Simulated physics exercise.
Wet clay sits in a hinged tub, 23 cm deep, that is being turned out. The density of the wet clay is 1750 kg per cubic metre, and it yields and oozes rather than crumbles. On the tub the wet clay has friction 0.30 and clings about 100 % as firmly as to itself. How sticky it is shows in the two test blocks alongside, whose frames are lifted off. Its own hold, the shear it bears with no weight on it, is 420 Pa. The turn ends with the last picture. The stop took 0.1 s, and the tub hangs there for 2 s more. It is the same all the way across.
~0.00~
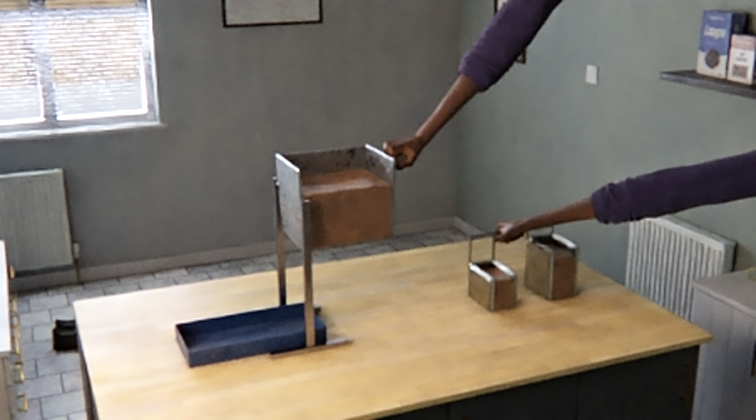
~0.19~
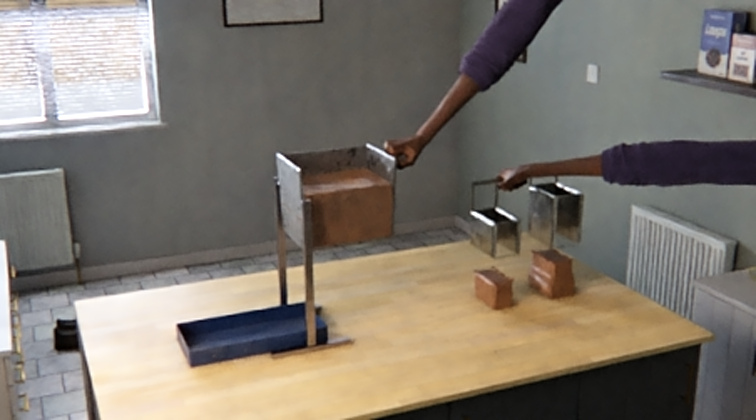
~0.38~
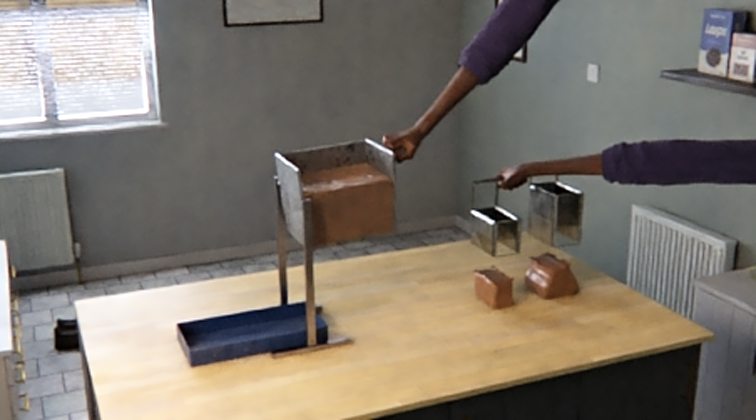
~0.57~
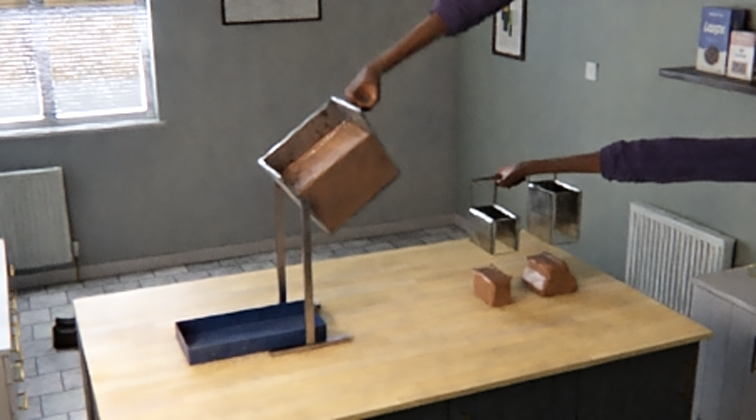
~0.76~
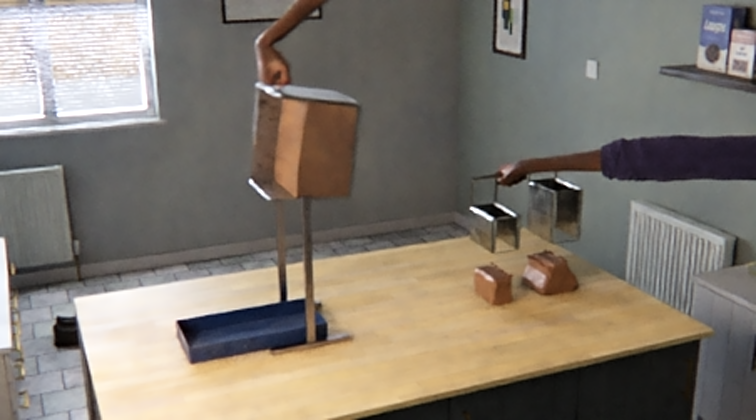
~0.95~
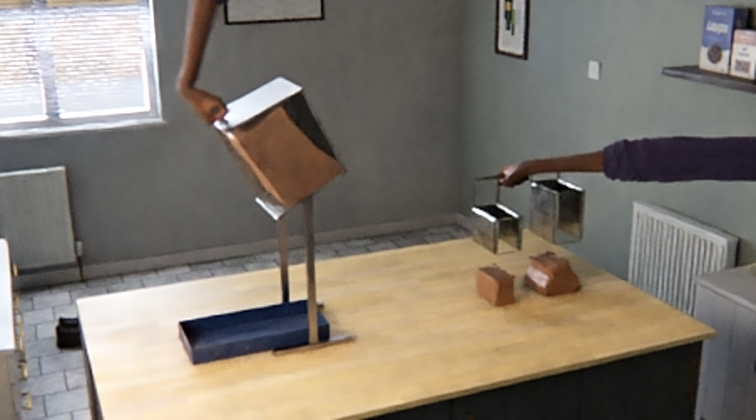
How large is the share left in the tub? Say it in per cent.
Close to 14 per cent.
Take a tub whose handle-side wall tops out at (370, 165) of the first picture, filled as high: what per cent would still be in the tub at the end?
In that case some 12 per cent.
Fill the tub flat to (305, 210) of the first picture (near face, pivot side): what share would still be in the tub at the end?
It would be near 10 %.
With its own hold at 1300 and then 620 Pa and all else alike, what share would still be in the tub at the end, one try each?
In turn about 16 %, 12 %.
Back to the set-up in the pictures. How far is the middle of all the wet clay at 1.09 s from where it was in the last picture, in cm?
About 15 cm.
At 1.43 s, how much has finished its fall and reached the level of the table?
Some 75 per cent.
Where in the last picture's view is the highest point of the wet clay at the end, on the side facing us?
Near (335, 165).
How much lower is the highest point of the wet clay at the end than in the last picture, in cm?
About 18 cm.
After 1.09 s, the tub is at 116 degrees and holds 38 %.
After 1.26 s, the tub is at 116 degrees and holds 18 %.
After 1.43 s, the tub is at 116 degrees and holds 14 %.
After 1.60 s, the tub is at 116 degrees and holds 14 %.
After 2.95 s, at the end, the tub is at 116 degrees and holds 14 %.
